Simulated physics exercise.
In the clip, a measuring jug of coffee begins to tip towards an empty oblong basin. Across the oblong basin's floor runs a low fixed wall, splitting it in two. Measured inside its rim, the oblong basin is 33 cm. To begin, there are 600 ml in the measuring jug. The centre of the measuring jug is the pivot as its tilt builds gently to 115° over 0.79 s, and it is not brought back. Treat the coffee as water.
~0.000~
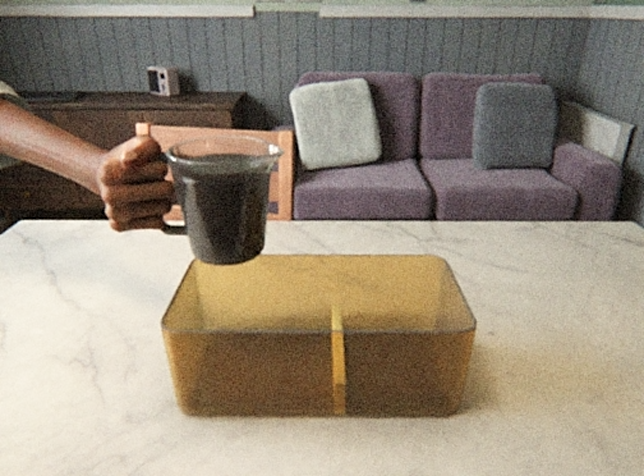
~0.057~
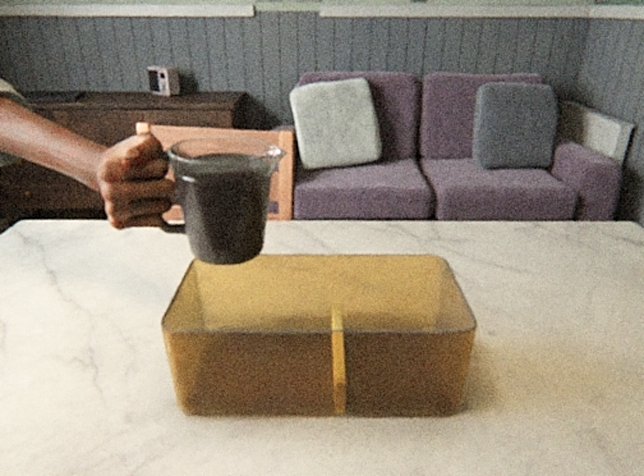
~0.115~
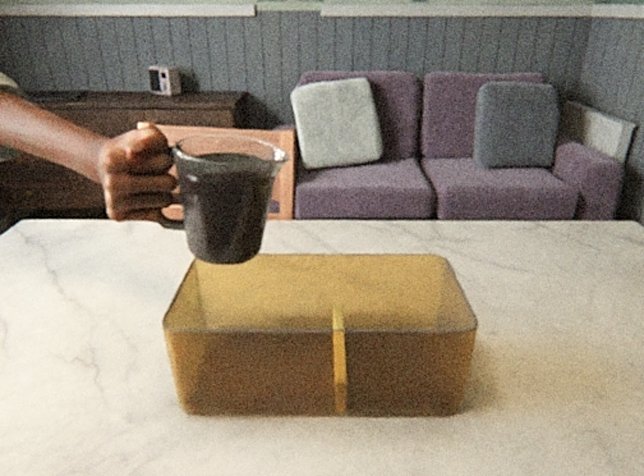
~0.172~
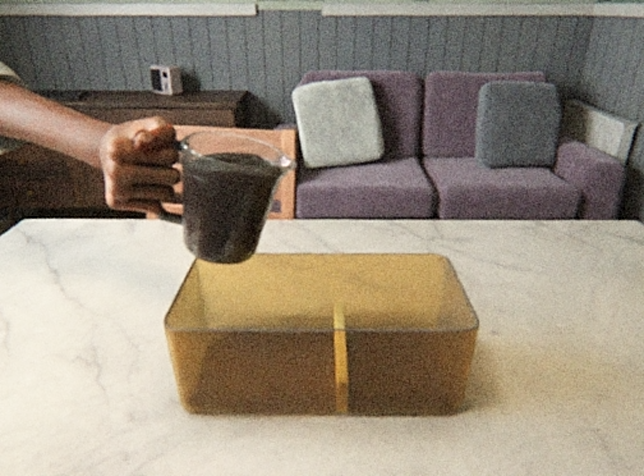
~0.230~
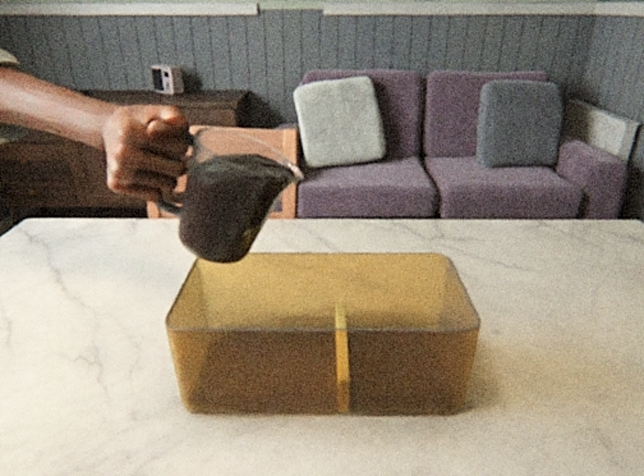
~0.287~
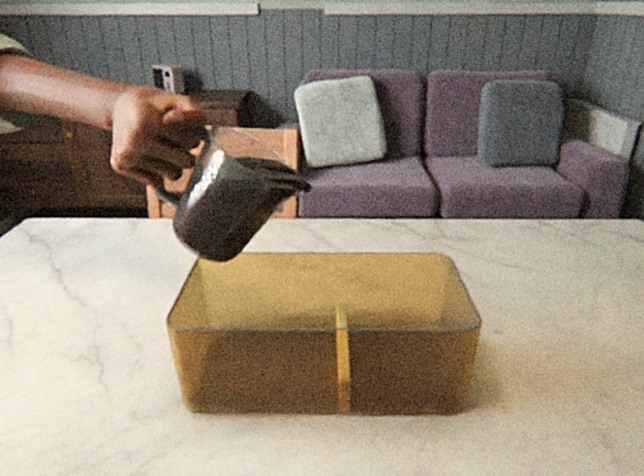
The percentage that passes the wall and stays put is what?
It is about 38 per cent.
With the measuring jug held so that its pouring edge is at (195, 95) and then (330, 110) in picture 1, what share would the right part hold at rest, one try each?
The first try gives around 5 percent, the second around 90 percent.
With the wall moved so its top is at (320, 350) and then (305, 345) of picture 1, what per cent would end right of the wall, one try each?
70 per cent first, 90 per cent second.
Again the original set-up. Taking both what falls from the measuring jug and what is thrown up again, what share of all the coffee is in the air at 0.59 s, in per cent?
Near 20 per cent at that moment.
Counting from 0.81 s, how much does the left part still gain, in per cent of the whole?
Difference: Approx. 7 %.
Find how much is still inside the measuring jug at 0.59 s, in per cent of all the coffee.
Close to 48 in a hundred.
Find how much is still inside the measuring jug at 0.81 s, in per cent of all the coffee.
5 %.
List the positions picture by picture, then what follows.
It leans 0°; its right rim is at (284, 151); the coffee meets the walls at (178, 164) and (270, 164); the oblong basin's rim runs from (179, 289) to (459, 290); the wall's top is at (338, 340), in the first picture.
It leans 1°; its right rim is at (285, 152); the coffee meets the walls at (179, 162) and (271, 165), in the second picture.
It leans 6°; its right rim is at (290, 157); the coffee meets the walls at (183, 161) and (275, 166), in the third picture.
It leans 13°; its right rim is at (297, 164); the coffee meets the walls at (188, 162) and (282, 167), in the fourth picture.
It leans 22°; its right rim is at (304, 176); the coffee meets the walls at (194, 168) and (294, 171), in the fifth picture.
It leans 34°; its right rim is at (308, 190); the coffee meets the walls at (192, 181) and (298, 178); 1 per cent is over the edge, in the sixth picture.
Then, 0.59 s in, the tilt is 97° and 49 per cent is still to pour, 7 is left of the wall and 23 right of it.
Then, 0.81 s in, the tilt is 115° and 5 per cent is still to pour, 54 is left of the wall and 37 right of it.
Then, 1.04 s in, the tilt is 115° and 0 per cent is still to pour, 61 is left of the wall and 37 right of it.
Then, 1.29 s in, the tilt is 115° and 0 per cent is still to pour, 61 is left of the wall and 38 right of it.
Finally, 61 per cent lies left of the wall, 38 right of it and 1 outside.
